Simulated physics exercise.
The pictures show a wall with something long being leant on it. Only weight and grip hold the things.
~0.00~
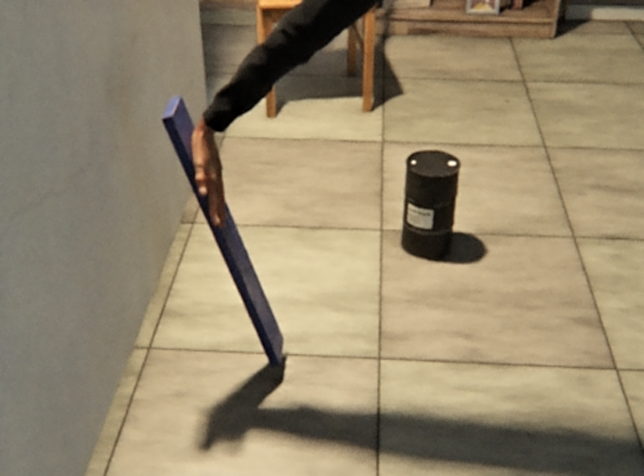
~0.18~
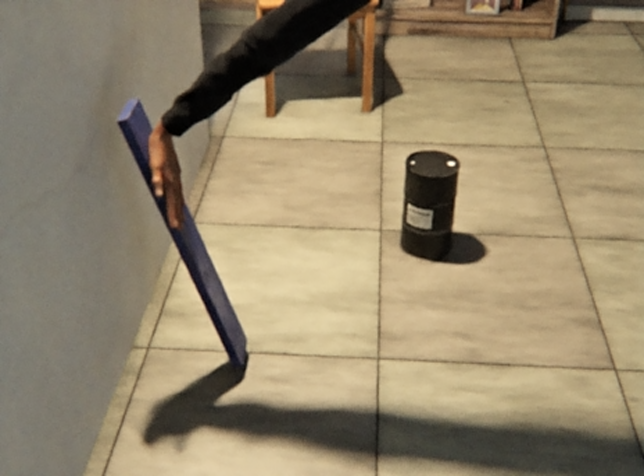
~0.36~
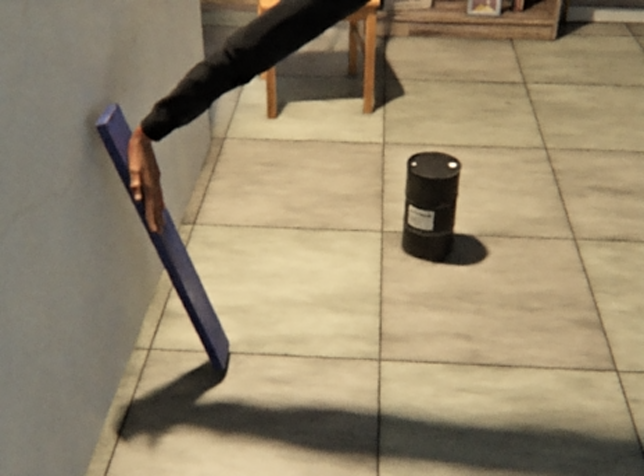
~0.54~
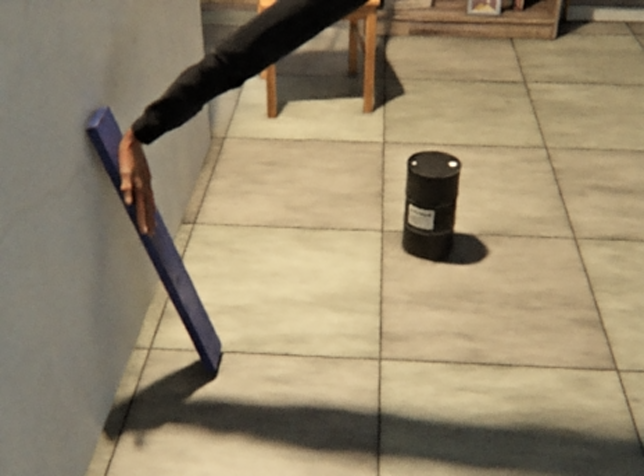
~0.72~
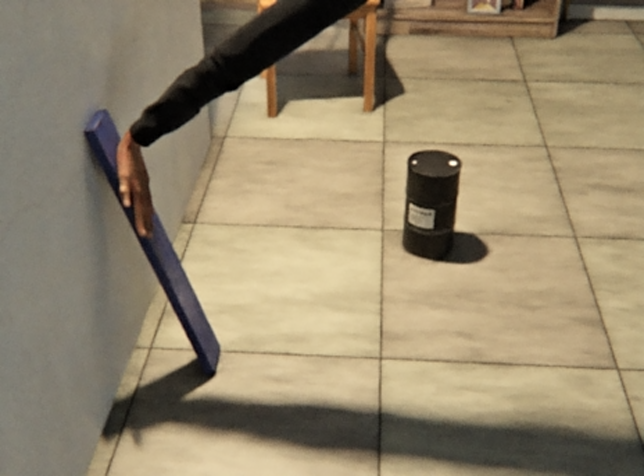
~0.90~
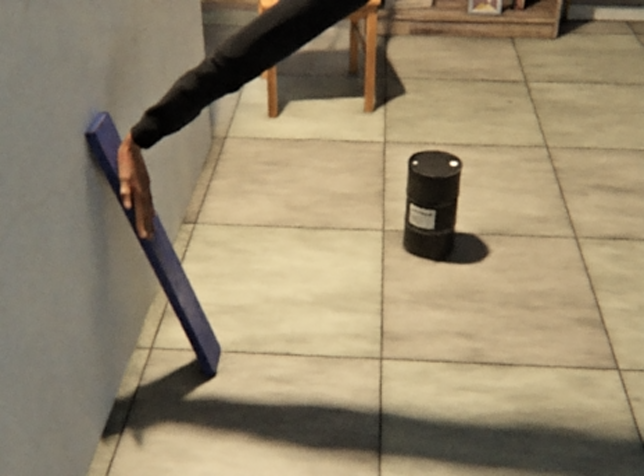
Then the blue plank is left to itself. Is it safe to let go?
Here the plank stays up.
After 2.00 s, no change.
After 3.30 s, blue plank resting near (161, 253).
In the end (4.5 s), both unmoved. At the end, from the last picture's camera, blue plank near (161, 253). The plank holds.
